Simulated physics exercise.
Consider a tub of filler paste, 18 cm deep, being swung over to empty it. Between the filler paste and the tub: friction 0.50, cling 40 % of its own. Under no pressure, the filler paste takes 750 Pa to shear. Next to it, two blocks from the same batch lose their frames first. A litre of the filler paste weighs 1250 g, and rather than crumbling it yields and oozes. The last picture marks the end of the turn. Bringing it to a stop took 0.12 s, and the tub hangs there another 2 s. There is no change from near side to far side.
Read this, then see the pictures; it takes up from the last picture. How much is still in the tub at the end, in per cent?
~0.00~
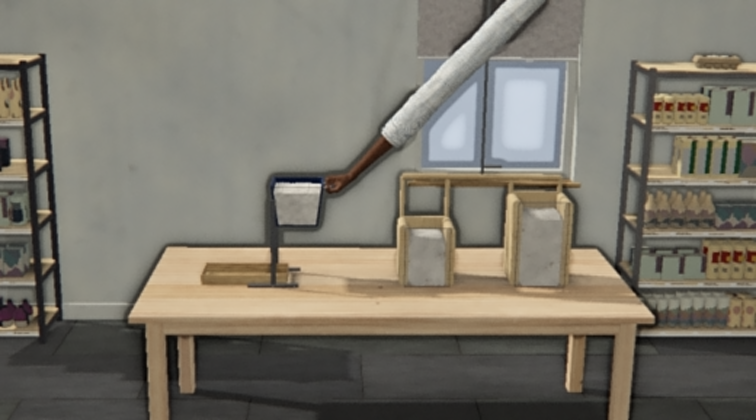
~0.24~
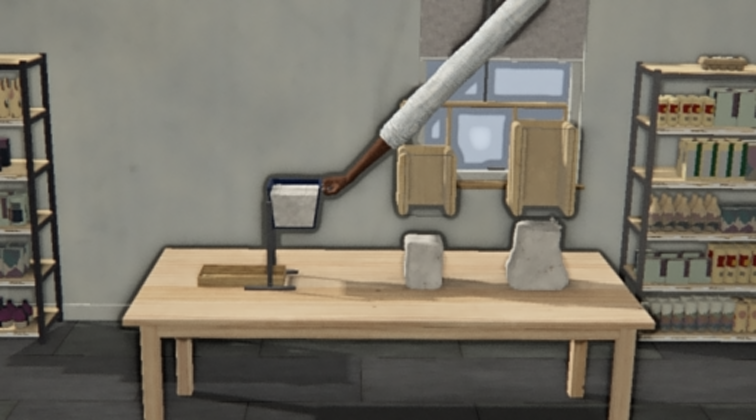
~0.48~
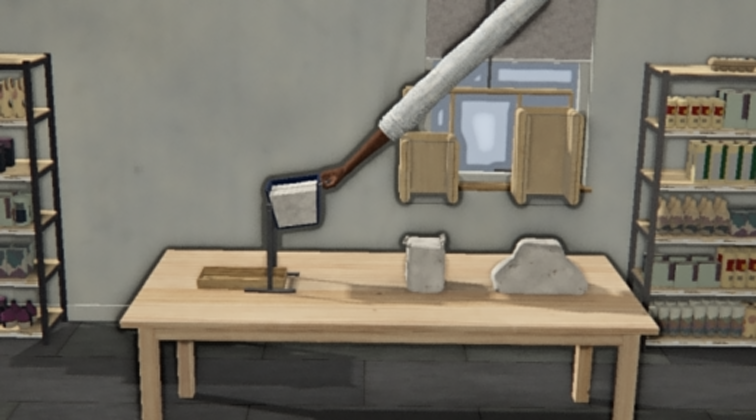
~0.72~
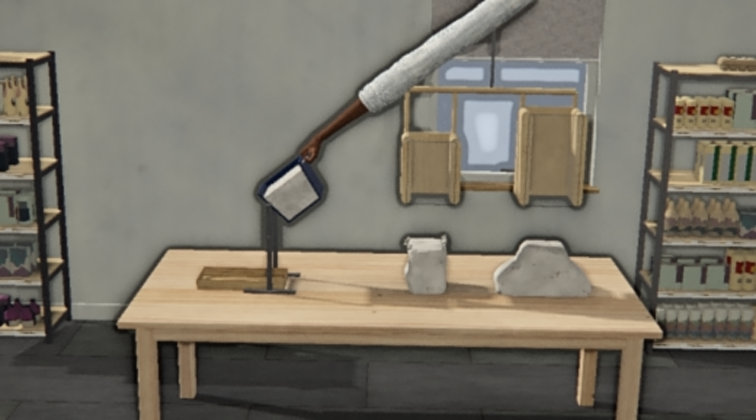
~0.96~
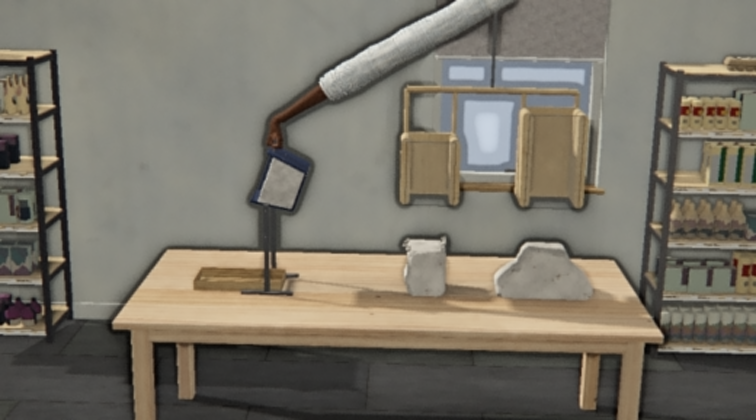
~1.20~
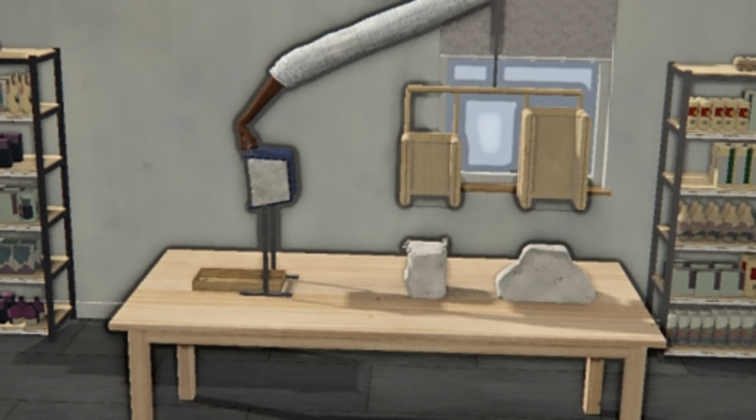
Around 0 percent.
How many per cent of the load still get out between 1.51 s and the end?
65 %.
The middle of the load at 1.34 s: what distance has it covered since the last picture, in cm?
Distance: About 3 cm.
By 1.34 s, the tub is at 94 degrees and holds 94 %.
By 1.51 s, the tub is at 94 degrees and holds 65 %.
By 1.68 s, the tub is at 94 degrees and holds 33 %.
By 1.85 s, the tub is at 94 degrees and holds 0 %.
By 3.20 s, at the end, the tub is at 94 degrees and holds 0 %.
